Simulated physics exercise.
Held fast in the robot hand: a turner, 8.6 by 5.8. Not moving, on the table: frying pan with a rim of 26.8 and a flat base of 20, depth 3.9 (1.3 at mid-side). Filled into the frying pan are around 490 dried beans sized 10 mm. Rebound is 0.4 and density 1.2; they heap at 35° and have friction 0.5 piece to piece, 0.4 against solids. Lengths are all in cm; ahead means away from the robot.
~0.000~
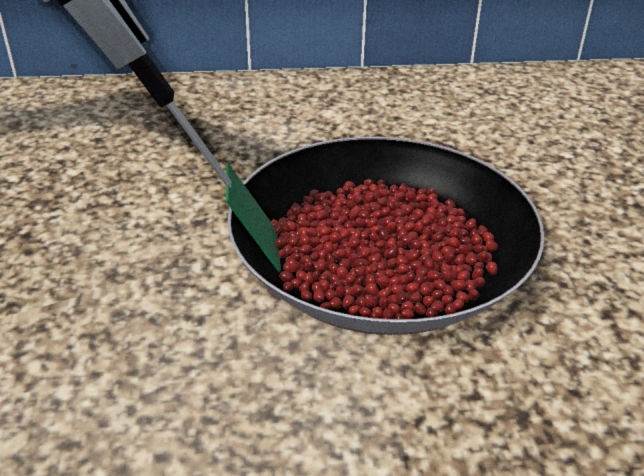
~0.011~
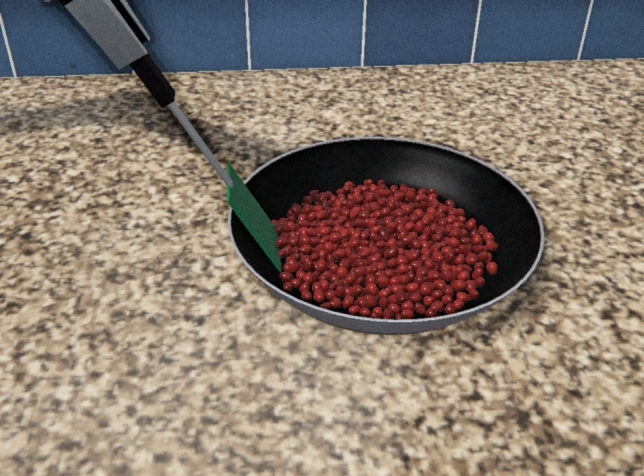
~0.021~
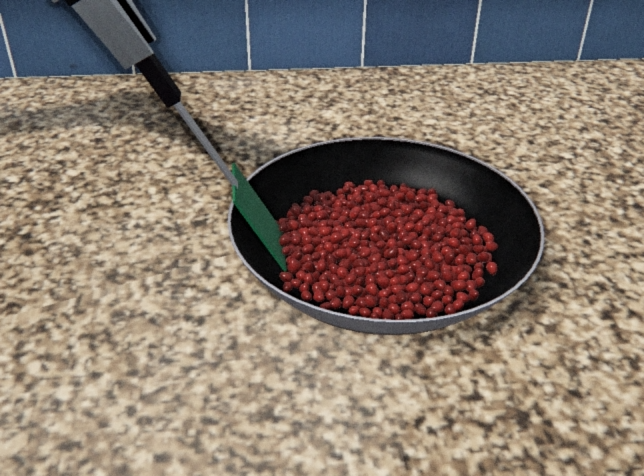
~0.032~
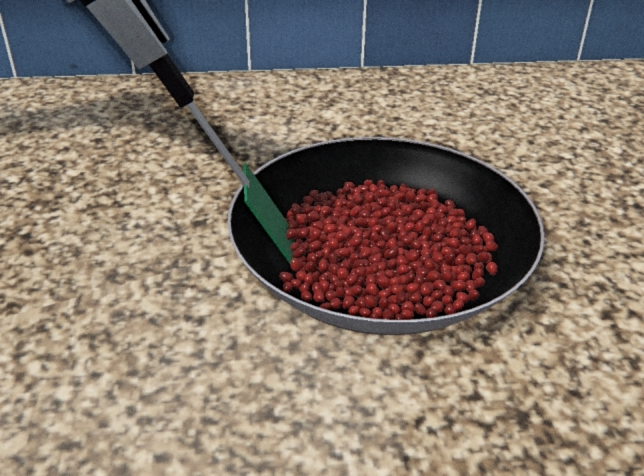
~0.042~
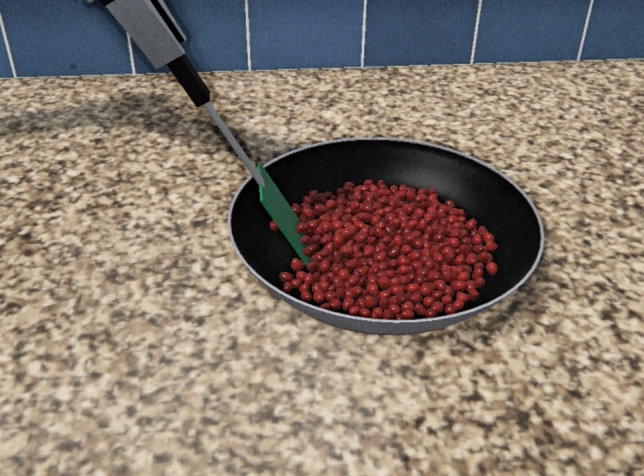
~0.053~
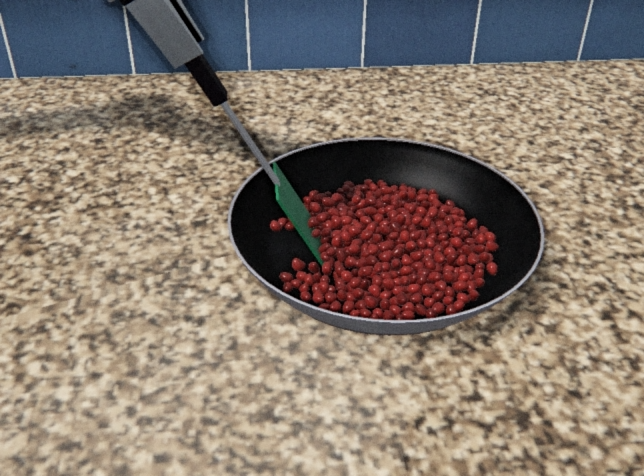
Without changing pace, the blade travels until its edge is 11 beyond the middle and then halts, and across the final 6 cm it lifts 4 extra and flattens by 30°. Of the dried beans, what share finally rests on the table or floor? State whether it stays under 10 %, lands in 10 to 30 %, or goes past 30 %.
It lands in 10 to 30 %.
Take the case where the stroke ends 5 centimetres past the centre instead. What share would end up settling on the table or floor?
About 10 %.
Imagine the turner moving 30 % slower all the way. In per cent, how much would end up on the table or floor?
Then roughly 10 percent.
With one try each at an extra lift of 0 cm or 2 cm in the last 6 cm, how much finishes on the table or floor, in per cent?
20 and 20 per cent.
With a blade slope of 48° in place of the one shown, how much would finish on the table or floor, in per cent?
Around 20 in a hundred.
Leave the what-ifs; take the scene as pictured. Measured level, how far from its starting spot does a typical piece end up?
The figure is about 4 cm.
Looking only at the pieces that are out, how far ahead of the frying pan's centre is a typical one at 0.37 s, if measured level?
That distance is around 28 cm.
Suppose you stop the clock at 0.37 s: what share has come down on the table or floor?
Share at that moment: About 10 %.
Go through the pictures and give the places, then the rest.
Turner top edge at (227, 181), sloping 62°; upper third of the load around (384, 236), from x 275 to 490, top at y 185; 492 in the frying pan, in the first frame.
Turner top edge at (228, 181), sloping 62°; upper third of the load around (384, 236), from x 275 to 490, top at y 185, in the second frame.
Turner top edge at (233, 181), sloping 62°; upper third of the load around (382, 235), from x 275 to 490, top at y 185, in the third frame.
Turner top edge at (245, 181), sloping 62°; upper third of the load around (375, 233), from x 275 to 490, top at y 185, in the fourth frame.
Turner top edge at (260, 181), sloping 62°; upper third of the load around (373, 232), from x 275 to 490, top at y 185, in the fifth frame.
Turner top edge at (276, 180), sloping 62°; upper third of the load around (377, 230), from x 275 to 490, top at y 185; 492 in the frying pan, in the sixth frame.
By 0.10 s, sloping 62°, highest piece 7 above the table; 492 in the frying pan.
By 0.14 s, sloping 57°, highest piece 8 above the table; 492 in the frying pan.
By 0.37 s, sloping 32°, highest piece 22 above the table; 407 in the frying pan, 37 on the table or floor, 48 on the blade or in flight.
By 1.42 s, sloping 32°, highest piece 5 above the table; 407 in the frying pan, 85 on the table or floor.
Final count, 407 in the frying pan, 85 on the table or floor. That is 17 % on the table or floor.
